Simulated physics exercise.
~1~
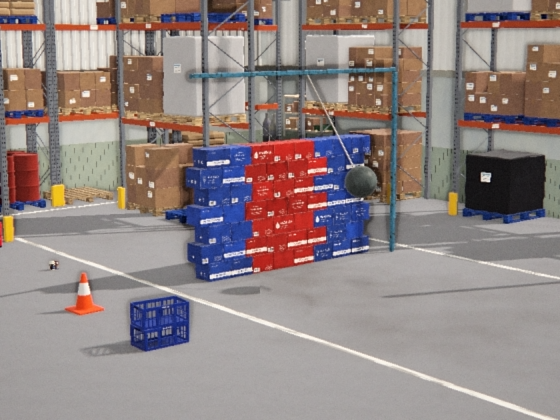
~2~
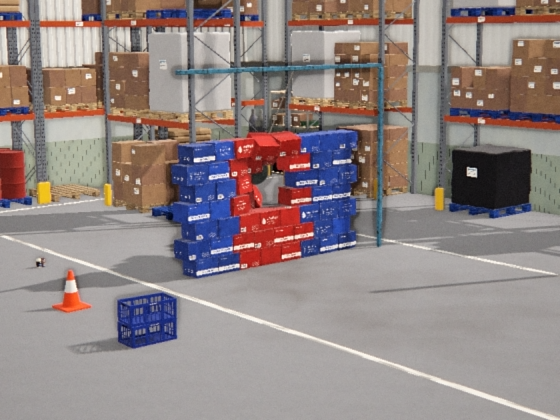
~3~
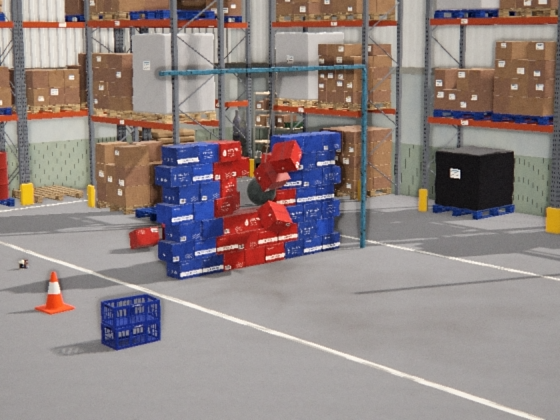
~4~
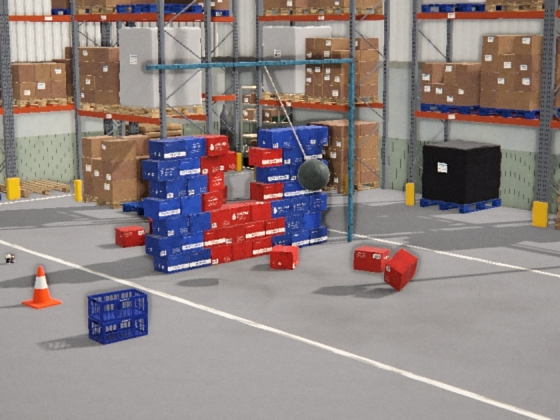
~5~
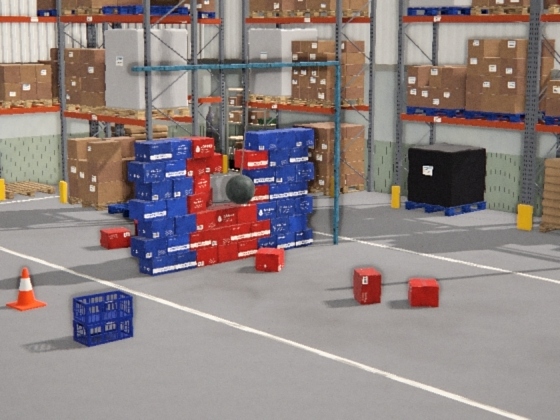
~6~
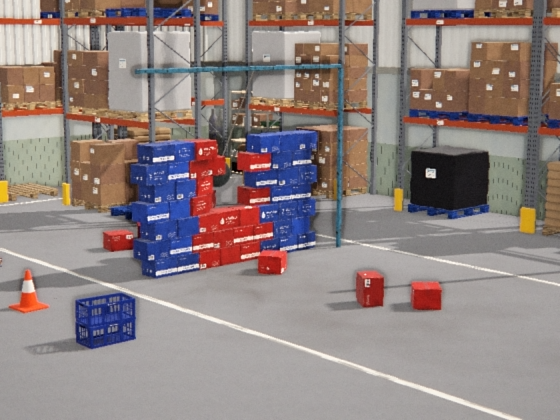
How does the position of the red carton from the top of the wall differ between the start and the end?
At the start it sits in the top row, near the middle of the wall. At the end it lies on the floor, out in front and to the right of the wall.
